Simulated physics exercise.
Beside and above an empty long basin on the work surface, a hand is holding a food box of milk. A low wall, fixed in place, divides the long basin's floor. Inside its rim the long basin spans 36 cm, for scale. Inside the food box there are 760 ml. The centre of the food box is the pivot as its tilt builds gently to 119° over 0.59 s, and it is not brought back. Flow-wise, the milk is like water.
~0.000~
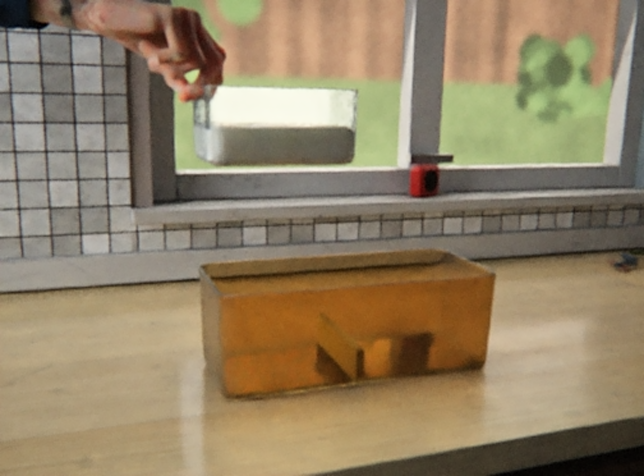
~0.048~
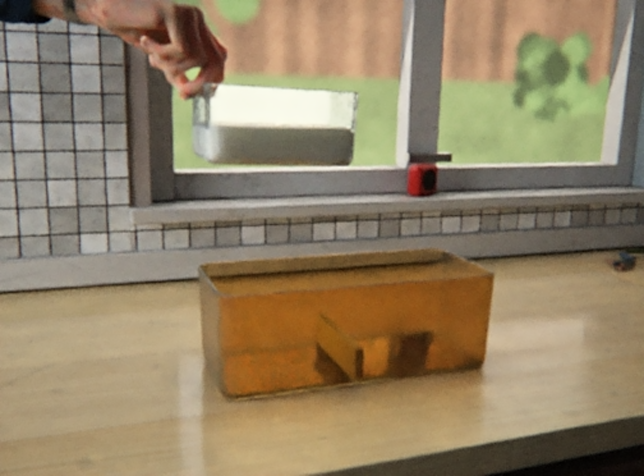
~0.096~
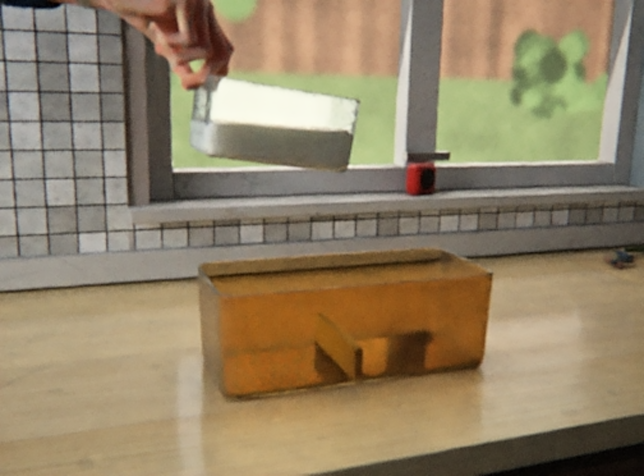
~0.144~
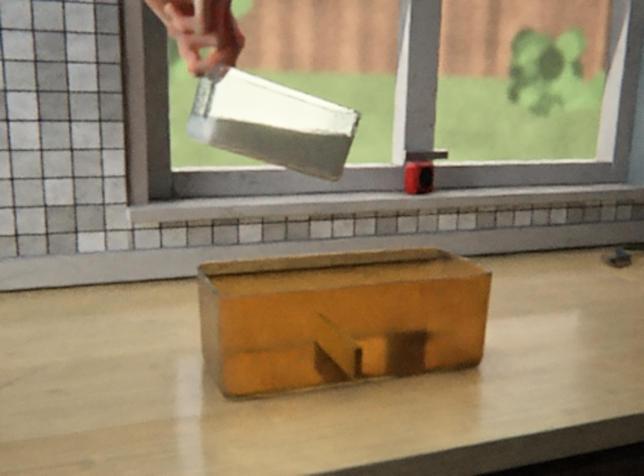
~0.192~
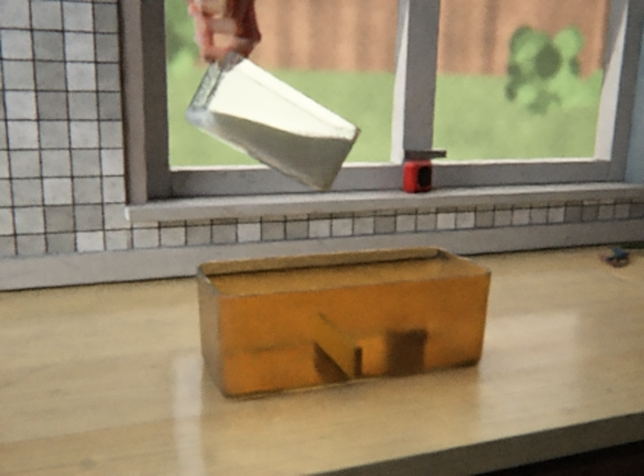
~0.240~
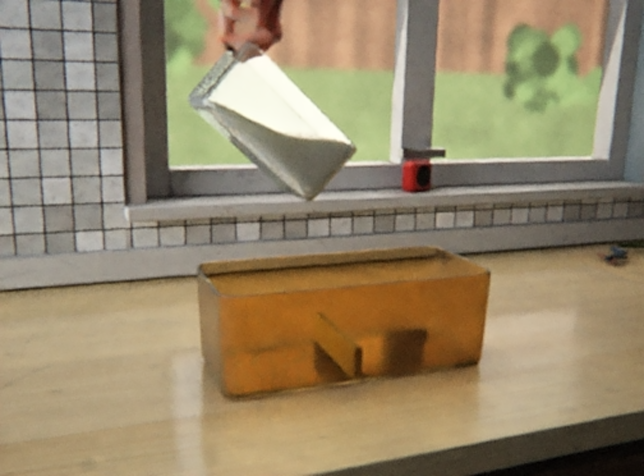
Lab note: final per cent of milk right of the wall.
Approx. 68 %.
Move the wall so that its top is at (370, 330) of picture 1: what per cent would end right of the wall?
Roughly 35 %.
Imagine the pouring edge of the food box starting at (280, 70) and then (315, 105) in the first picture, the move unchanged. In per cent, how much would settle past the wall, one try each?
The first try gives around 20 percent, the second around 45 percent.
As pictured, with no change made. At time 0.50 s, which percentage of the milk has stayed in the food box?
Near 12 in a hundred.
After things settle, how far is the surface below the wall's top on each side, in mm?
About 34 mm left, about 24 mm right.
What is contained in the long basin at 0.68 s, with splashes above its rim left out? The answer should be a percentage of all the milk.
Close to 92 in a hundred.
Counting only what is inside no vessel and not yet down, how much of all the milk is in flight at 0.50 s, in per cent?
Roughly 54 %.
After 0.50 s the tilt is 112° and 11 per cent is still to pour, 0 is left of the wall and 35 right of it.
After 0.68 s the tilt is 119° and 1 per cent is still to pour, 17 is left of the wall and 75 right of it.
After 0.88 s the tilt is 119° and 0 per cent is still to pour, 27 is left of the wall and 68 right of it.
After 1.09 s the tilt is 119° and 0 per cent is still to pour, 29 is left of the wall and 68 right of it.
In the end 30 per cent lies left of the wall, 68 right of it and 3 outside.
